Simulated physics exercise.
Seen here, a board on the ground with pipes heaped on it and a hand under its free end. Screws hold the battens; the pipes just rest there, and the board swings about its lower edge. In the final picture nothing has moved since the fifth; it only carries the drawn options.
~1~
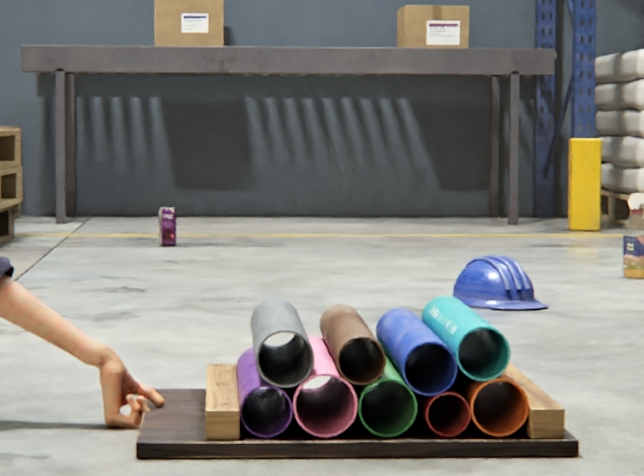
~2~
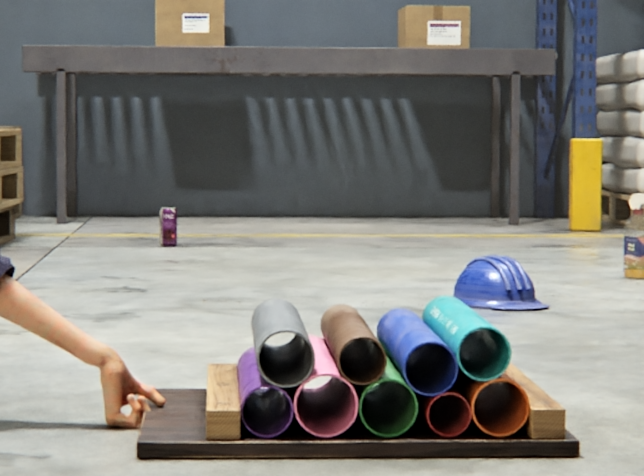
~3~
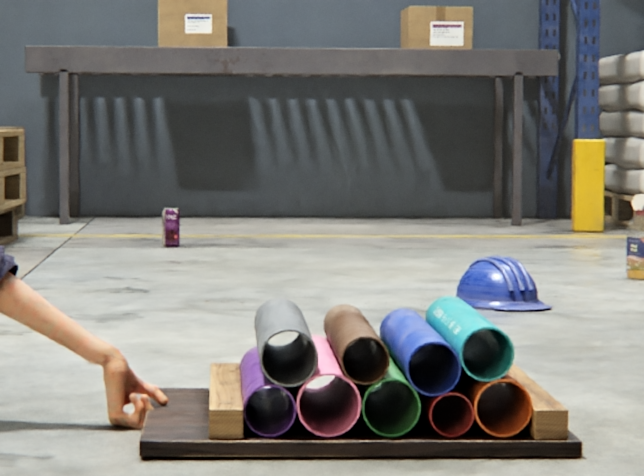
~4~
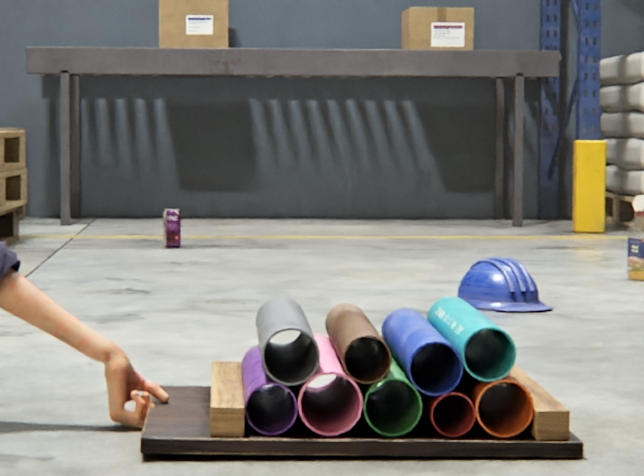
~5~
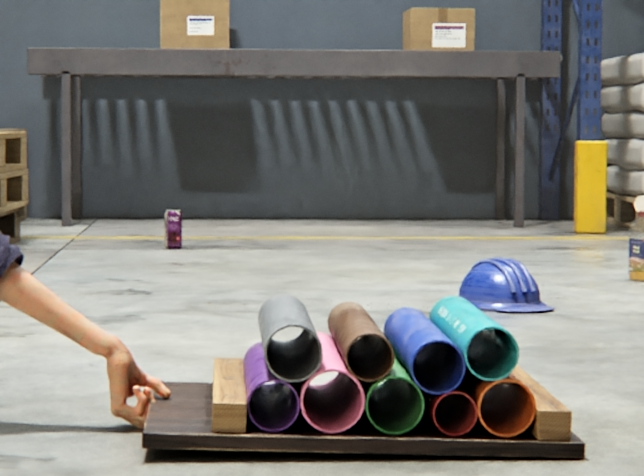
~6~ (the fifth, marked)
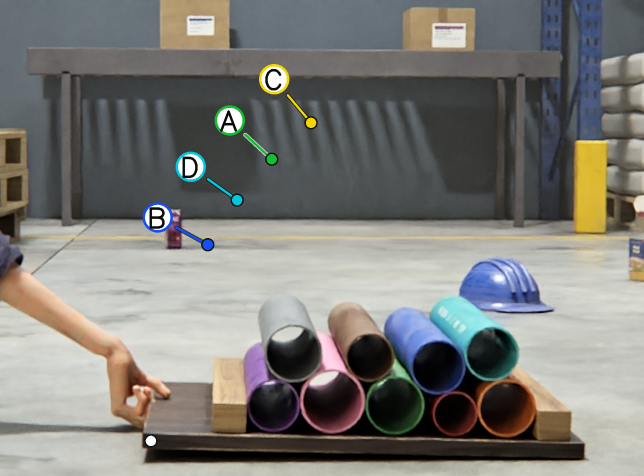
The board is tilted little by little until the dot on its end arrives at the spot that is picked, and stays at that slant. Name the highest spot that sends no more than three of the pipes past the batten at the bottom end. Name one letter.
Mark D is as high as it can go.
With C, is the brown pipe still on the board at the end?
The brown pipe: No.
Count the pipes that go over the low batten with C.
It comes to four.
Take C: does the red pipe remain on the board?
Yes.
On the marked copy, A at (272, 159); B at (208, 245); C at (311, 123); D at (238, 200); the white dot at (151, 441).
With D. Early on, board at 20°.
Further on, board at 36°.
At the end, board at 36°, three over the low batten (brown, blue, turquoise).
As for the rest, A four over the low batten (brown, blue, turquoise, grey); B one over the low batten (turquoise); C four over the low batten (brown, blue, turquoise, grey).
